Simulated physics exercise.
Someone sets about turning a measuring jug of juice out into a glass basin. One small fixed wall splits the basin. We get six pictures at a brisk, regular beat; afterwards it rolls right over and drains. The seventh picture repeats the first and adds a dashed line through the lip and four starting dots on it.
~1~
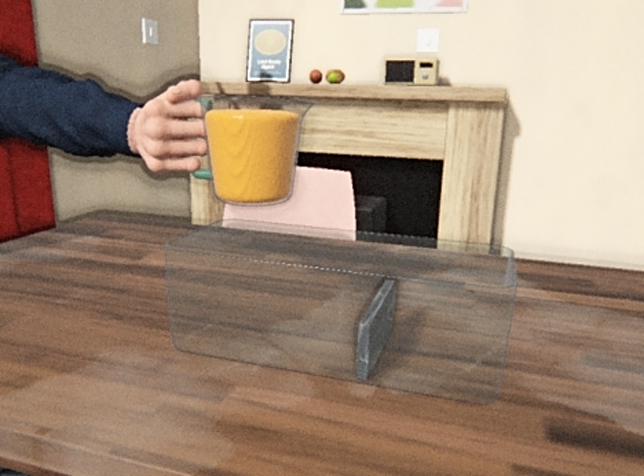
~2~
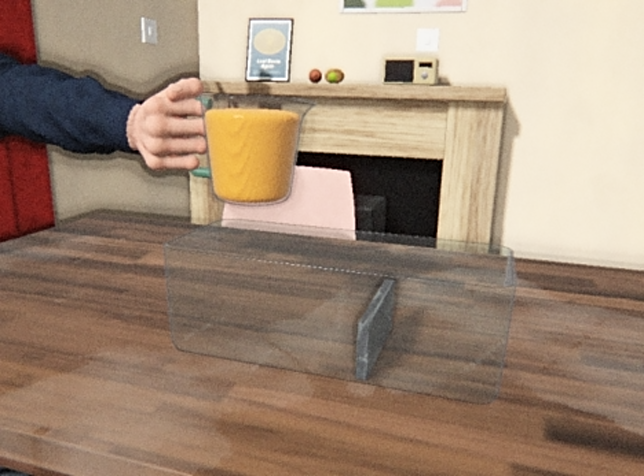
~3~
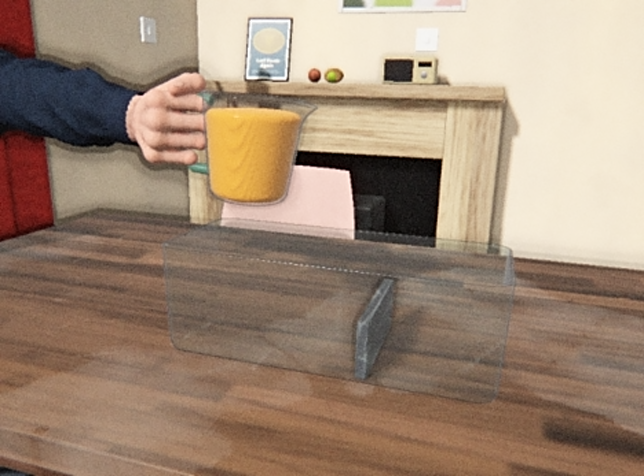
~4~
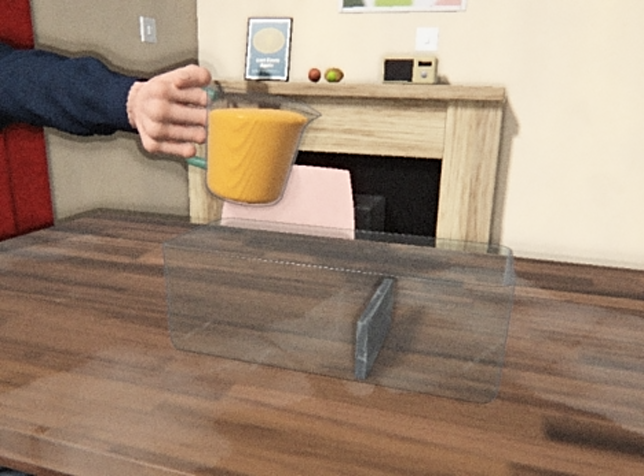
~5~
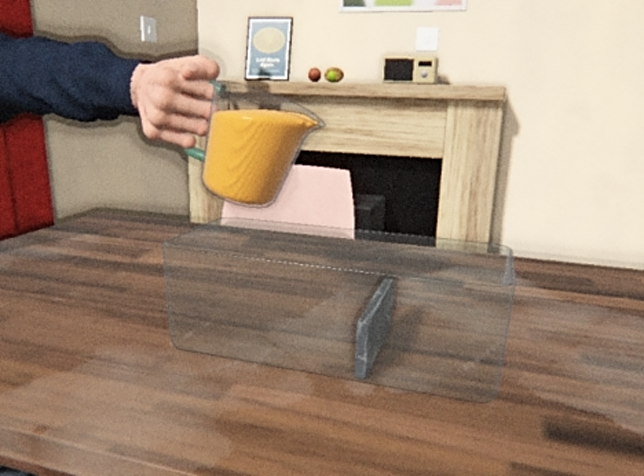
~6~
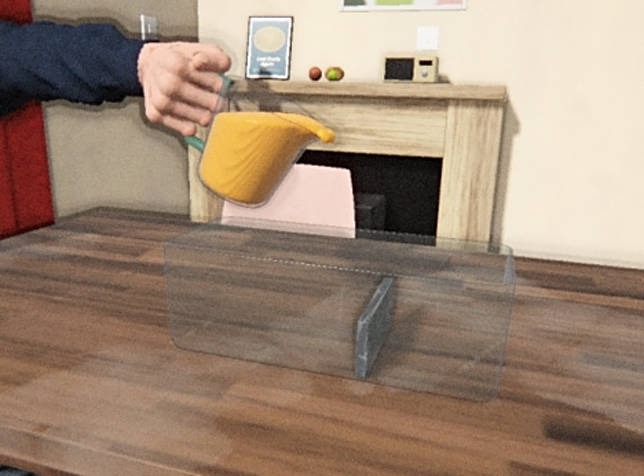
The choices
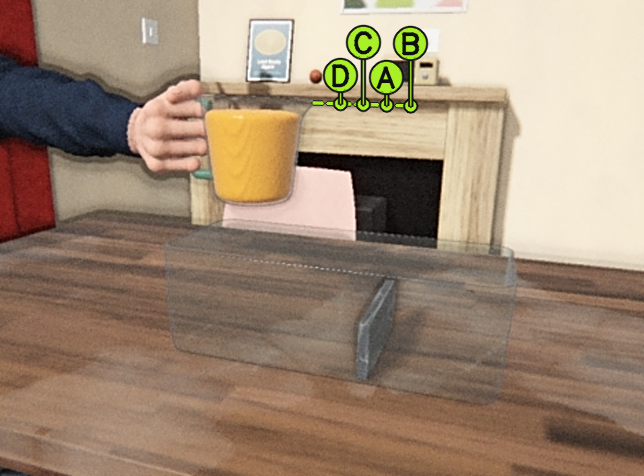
A jug of orange juice tilting rightward in a person's hand above a clear divided basin, juice reaching over its lip.
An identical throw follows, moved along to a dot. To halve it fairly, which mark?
D is best.
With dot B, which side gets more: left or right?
The right side.
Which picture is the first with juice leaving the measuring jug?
Picture 6.
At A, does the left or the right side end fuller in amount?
More ends on the right.
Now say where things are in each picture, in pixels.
In the first frame, upright, lip at (314, 102); basin from (175, 346) to (499, 403); top of the wall at (379, 300); nothing has left yet.
In the second frame, upright, lip at (314, 103); nothing has left yet.
In the third frame, tipped about 5°, lip at (316, 107); nothing has left yet.
In the fourth frame, tipped about 11°, lip at (319, 115); nothing has left yet.
In the fifth frame, tipped about 18°, lip at (323, 125); nothing has left yet.
In the sixth frame, tipped about 28°, lip at (326, 138); juice is over the lip, down to (330, 140).
On the marked copy, A at (386, 105); B at (410, 105); C at (363, 104); D at (340, 103).
If A is chosen, about 2 % ends left of the wall and 97 % right of it.
If B is chosen, about 4 % ends left of the wall and 94 % right of it.
If C is chosen, about 16 % ends left of the wall and 84 % right of it.
If D is chosen, about 45 % ends left of the wall and 54 % right of it.
